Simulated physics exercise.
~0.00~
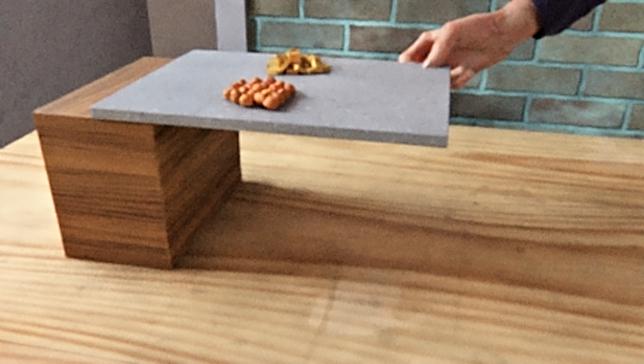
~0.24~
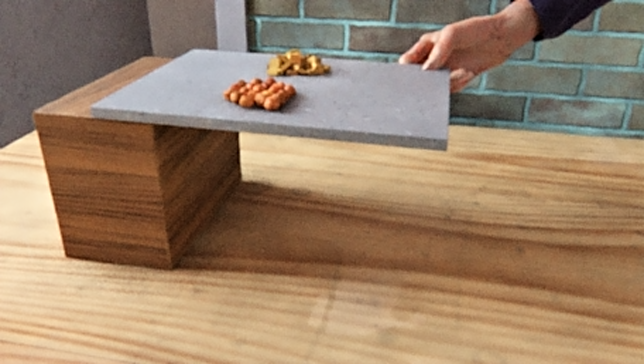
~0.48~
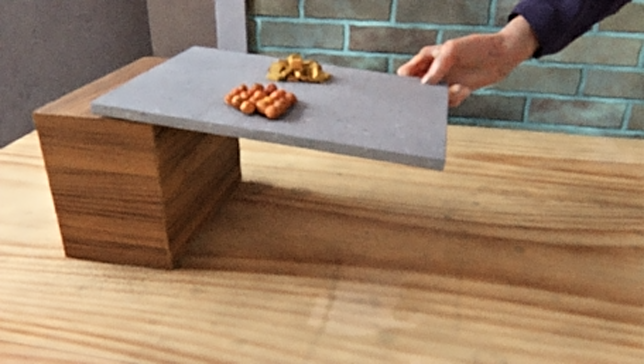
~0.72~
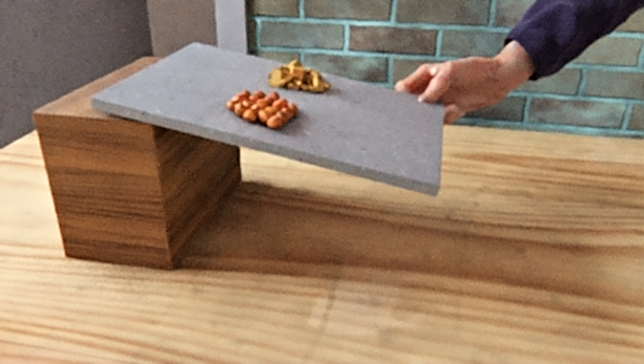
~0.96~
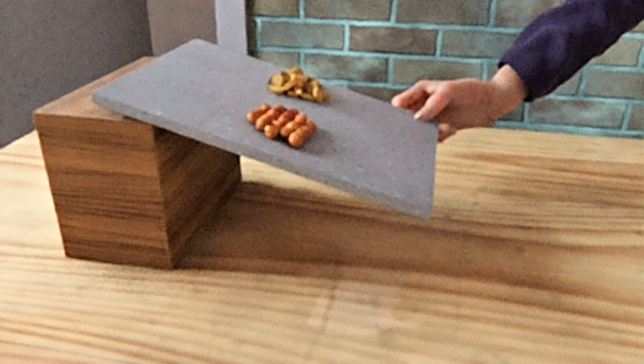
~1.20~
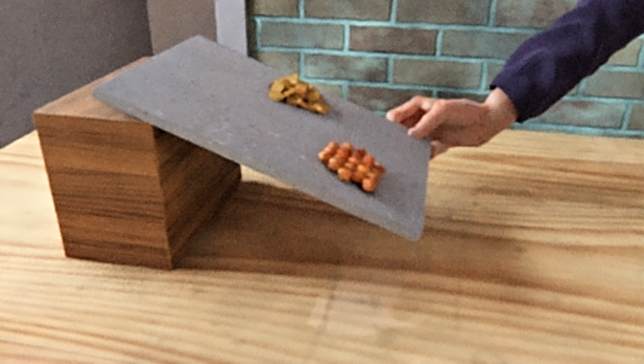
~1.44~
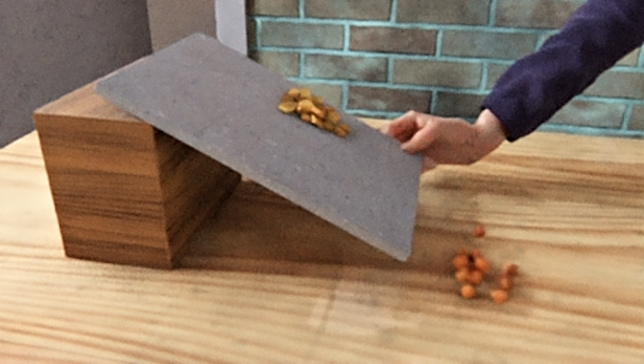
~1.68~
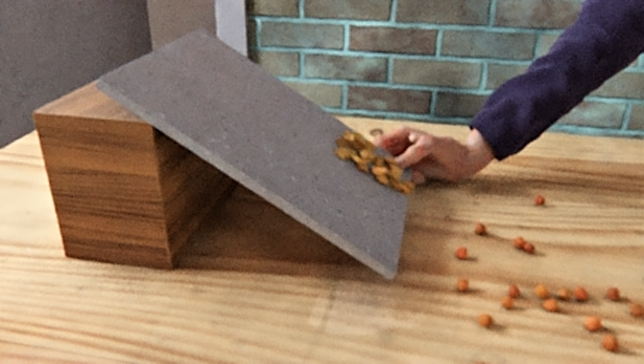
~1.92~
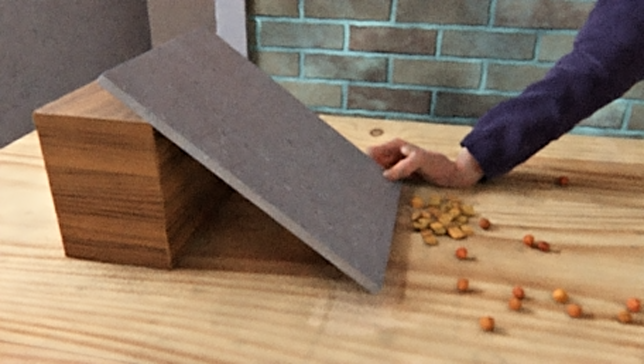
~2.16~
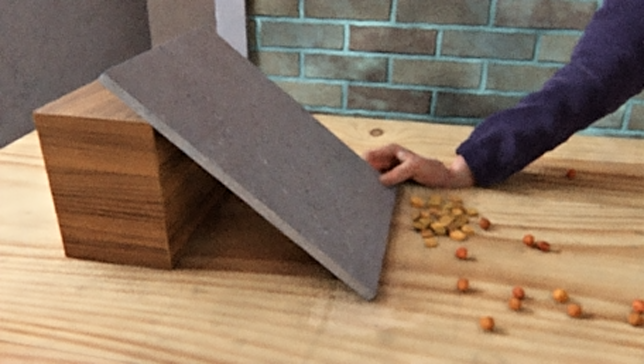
On a wooden table before a brick wall, a hand lowers one end of a gray board propped on a wooden block; small reddish-orange balls slide off first and scatter far to the right, then yellowish-brown pieces follow, settling in a cluster near the board's lowered end.
